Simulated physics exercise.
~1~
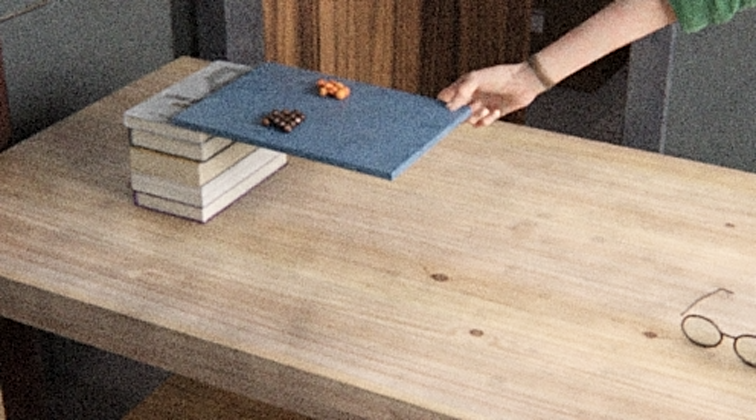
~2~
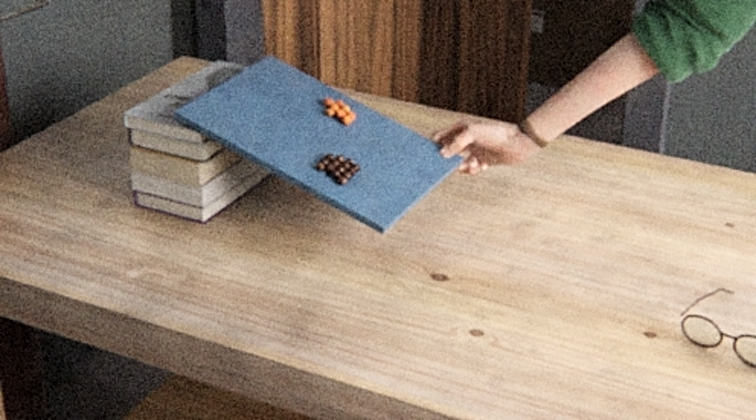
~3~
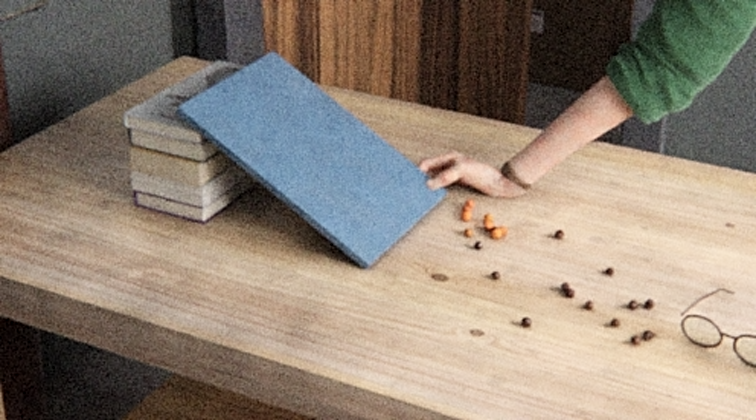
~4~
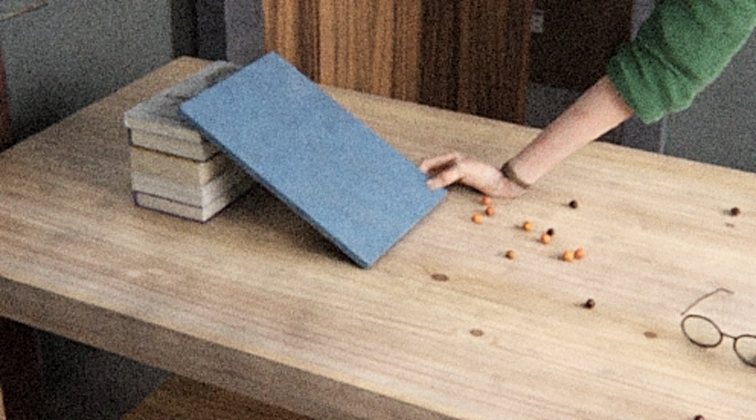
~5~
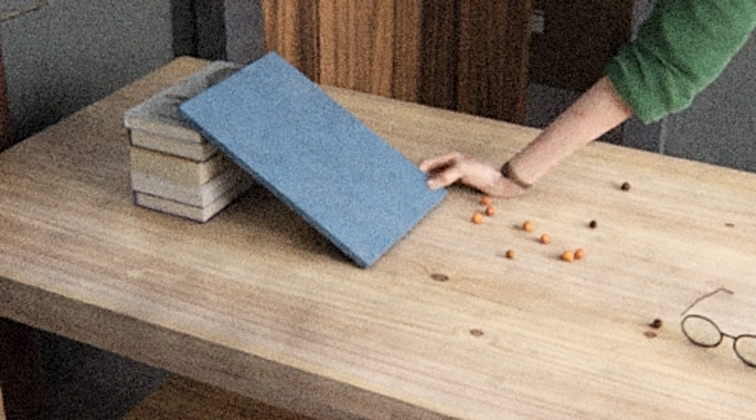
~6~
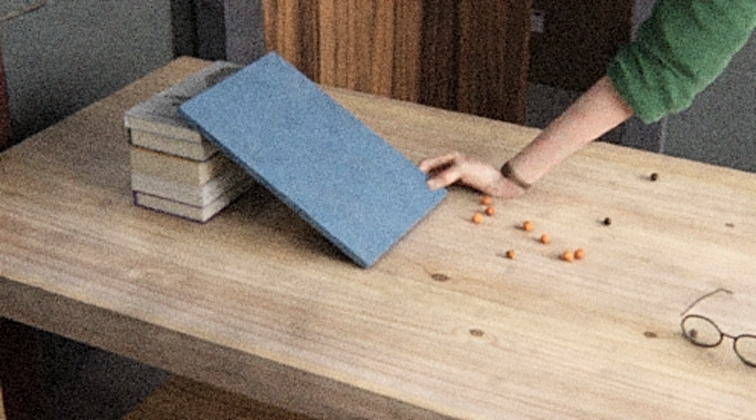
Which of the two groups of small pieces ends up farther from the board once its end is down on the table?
The dark brown group from the front of the board ends up farther away, with most of it gone from view, while the orange pieces stop fairly close to the board.
